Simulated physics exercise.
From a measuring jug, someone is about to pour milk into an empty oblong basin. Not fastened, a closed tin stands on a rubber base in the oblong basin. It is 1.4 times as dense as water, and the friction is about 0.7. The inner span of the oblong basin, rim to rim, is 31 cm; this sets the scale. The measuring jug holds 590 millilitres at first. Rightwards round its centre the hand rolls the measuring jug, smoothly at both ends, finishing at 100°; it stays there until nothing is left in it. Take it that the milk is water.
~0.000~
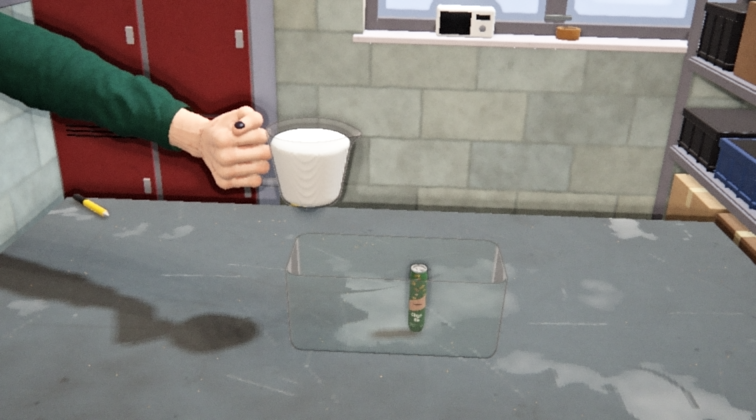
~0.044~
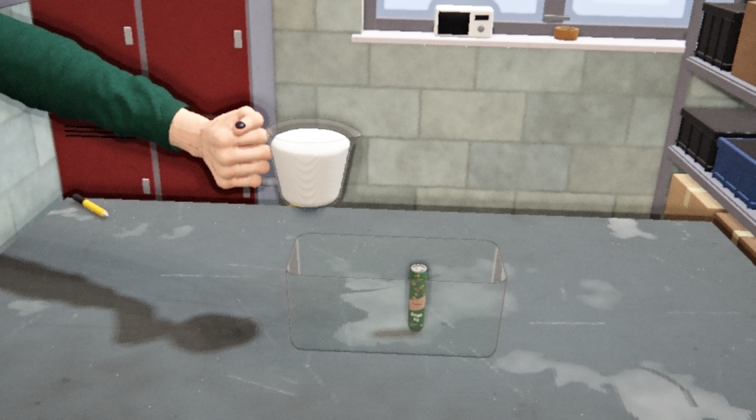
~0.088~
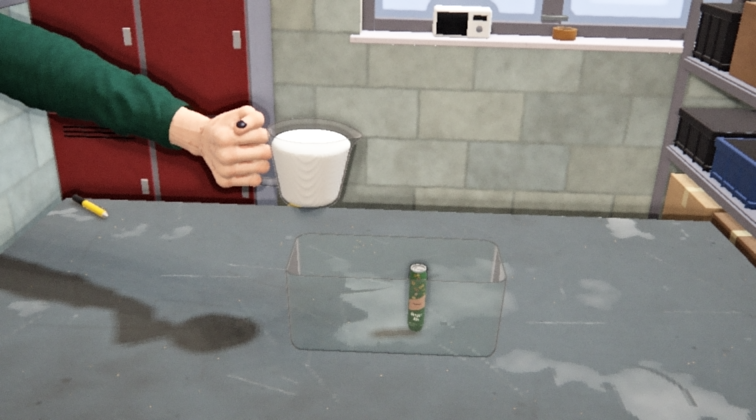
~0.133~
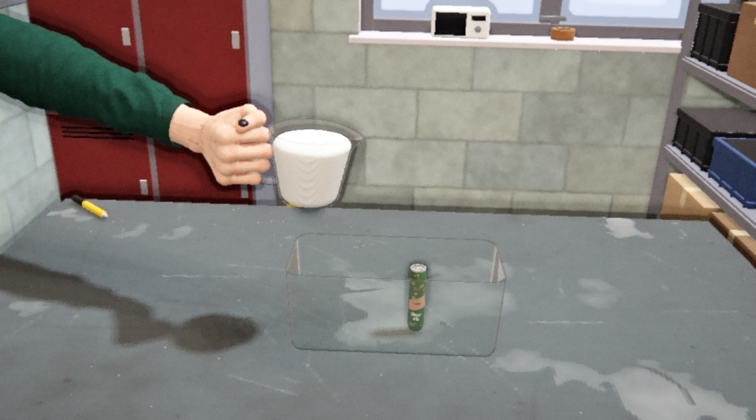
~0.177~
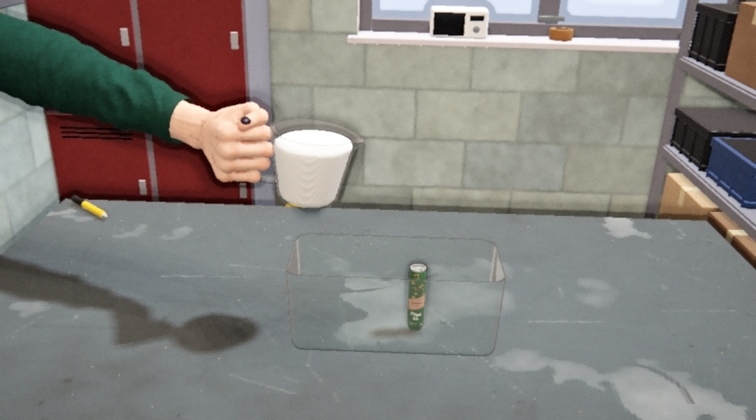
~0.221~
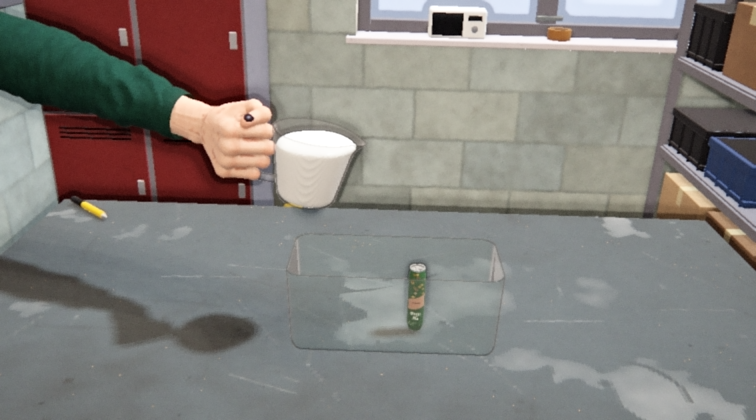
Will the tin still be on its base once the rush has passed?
No, it is upset.
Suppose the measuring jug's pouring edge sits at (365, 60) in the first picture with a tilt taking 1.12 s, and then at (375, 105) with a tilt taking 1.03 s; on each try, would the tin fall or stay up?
In the first try it comes down; in the second it comes down.
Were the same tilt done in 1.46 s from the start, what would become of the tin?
The tin tips over.
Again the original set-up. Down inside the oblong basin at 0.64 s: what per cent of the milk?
I'd estimate some 7 percent of the liquid.
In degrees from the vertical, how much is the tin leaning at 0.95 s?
It leans about 20° from upright.
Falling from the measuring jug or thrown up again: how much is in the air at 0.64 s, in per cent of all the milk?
I'd put it at about 20 percent.
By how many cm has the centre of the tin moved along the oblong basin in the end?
Around 6.5 cm.
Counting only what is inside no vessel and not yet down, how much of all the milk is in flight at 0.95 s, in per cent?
Airborne fraction: Approx. 18 %.
By 0.64 s the tilt is 61° and 72 per cent is still to pour; the tin stands where it began.
By 0.95 s the tilt is 94° and 17 per cent is still to pour; the tin leans 19°.
By 1.27 s the tilt is 100° and 0 per cent is still to pour; the tin lies on its side.
By 1.62 s the tilt is 100° and 0 per cent is still to pour; the tin lies on its side.
At rest the tin lies on its side.
